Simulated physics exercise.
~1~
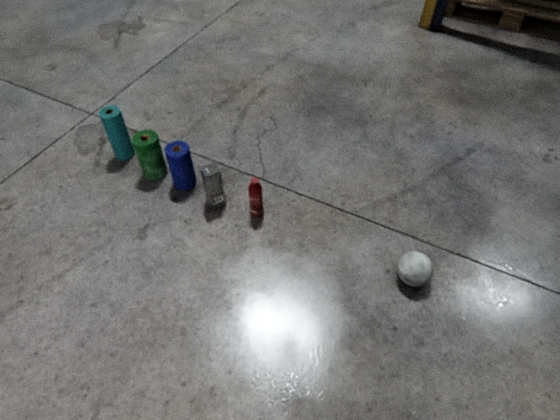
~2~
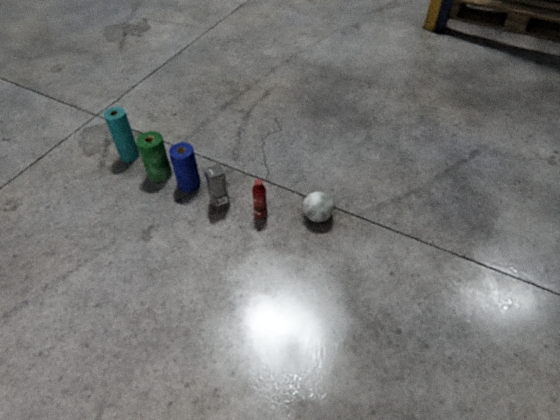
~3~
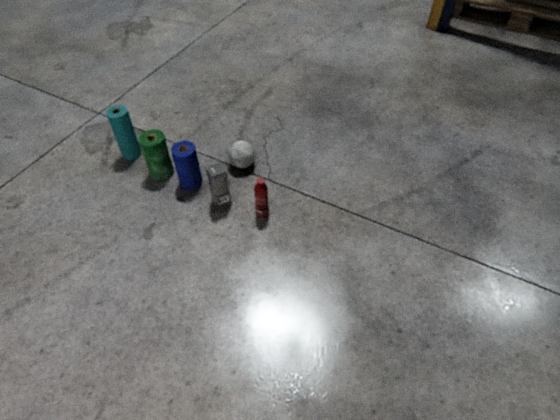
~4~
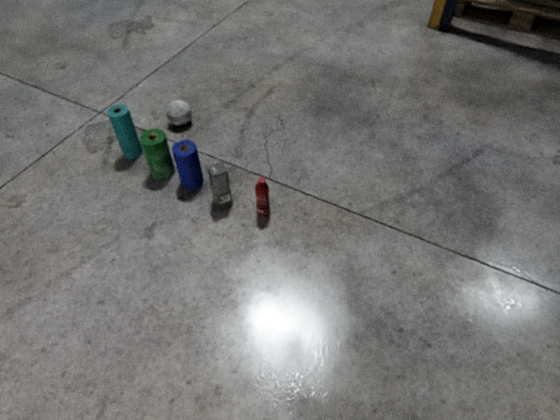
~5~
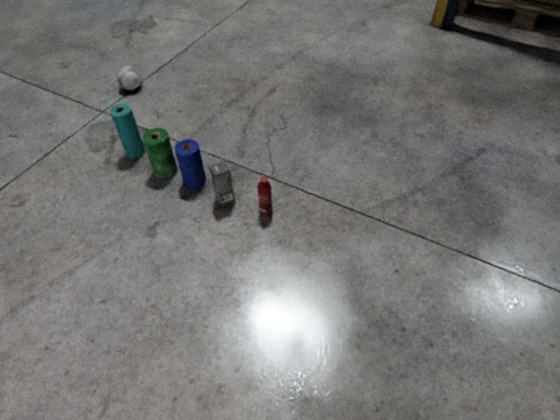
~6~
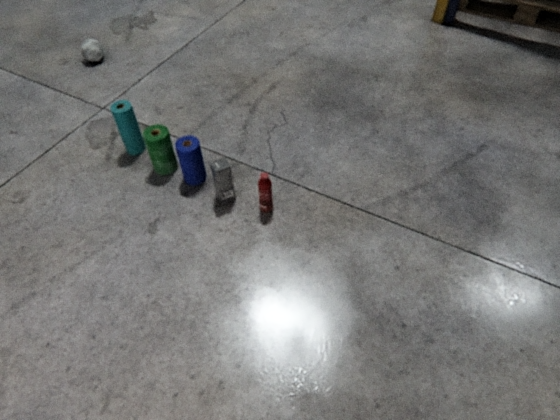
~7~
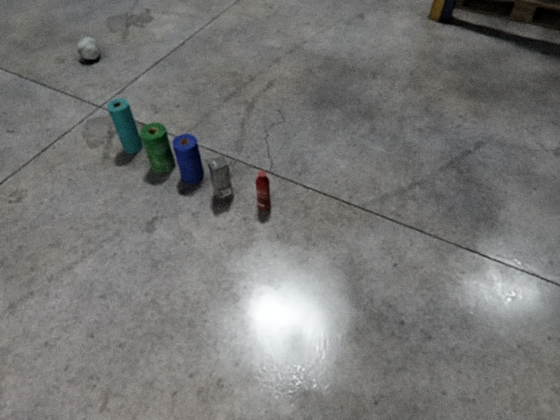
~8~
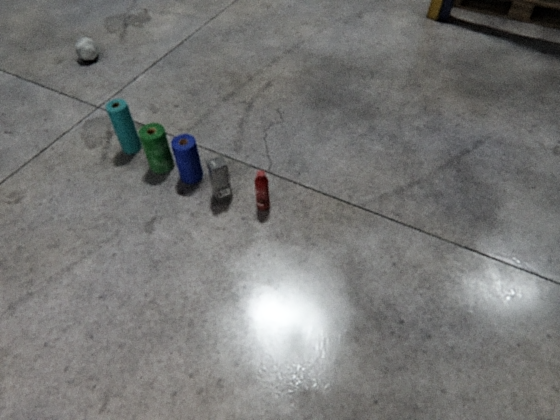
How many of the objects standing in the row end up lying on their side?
None of them do. The red bottle, grey carton, blue roll, green roll and turquoise roll are all still upright at the end.
On a concrete floor, a white ball rolling left and away behind five upright objects, stopping beyond them with all still standing.
